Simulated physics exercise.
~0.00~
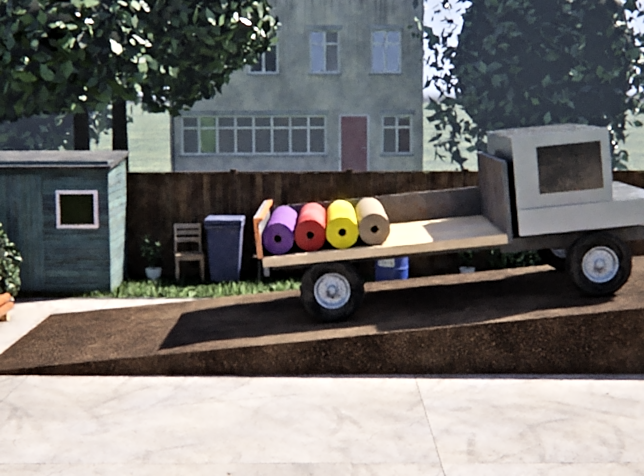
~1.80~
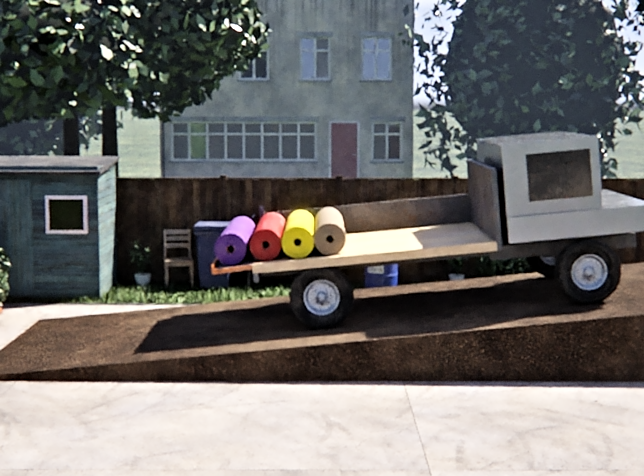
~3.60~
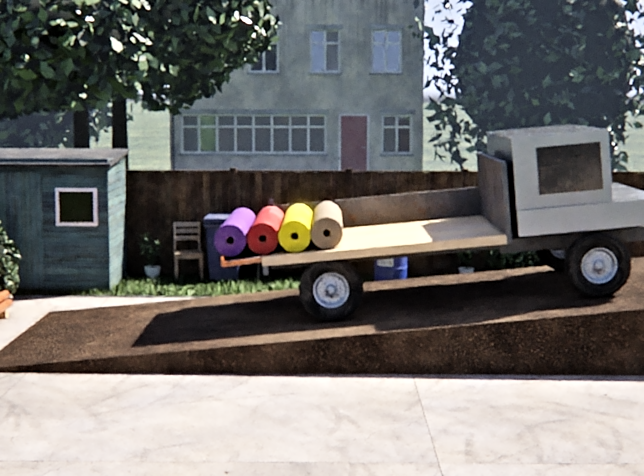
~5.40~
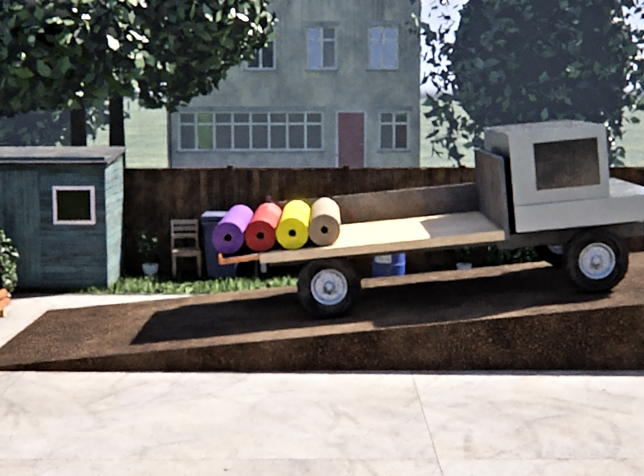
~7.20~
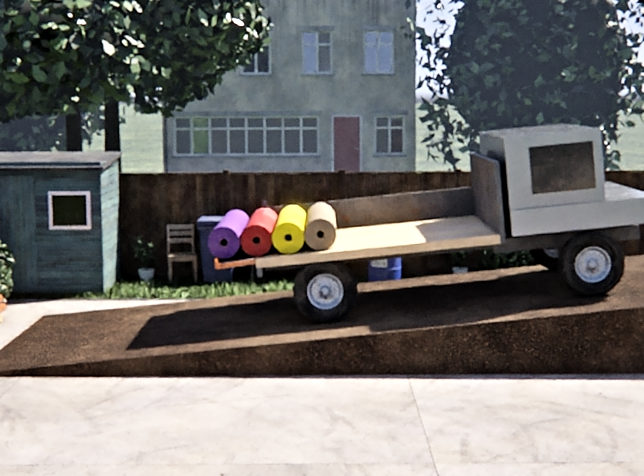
A pale grey flatbed truck stands side-on on a brown slope rising to the right, its cab at the uphill end, in front of a fence with a teal shed at left and a grey house behind. Four rolls, purple, red, yellow and tan from left to right, lie end-on against the raised gate at the bed's lower end. The gate swings down until it lies nearly in line with the bed. The rolls shift a short way left, purple moving onto the lowered gate. They stop there, still side by side, and none falls out.
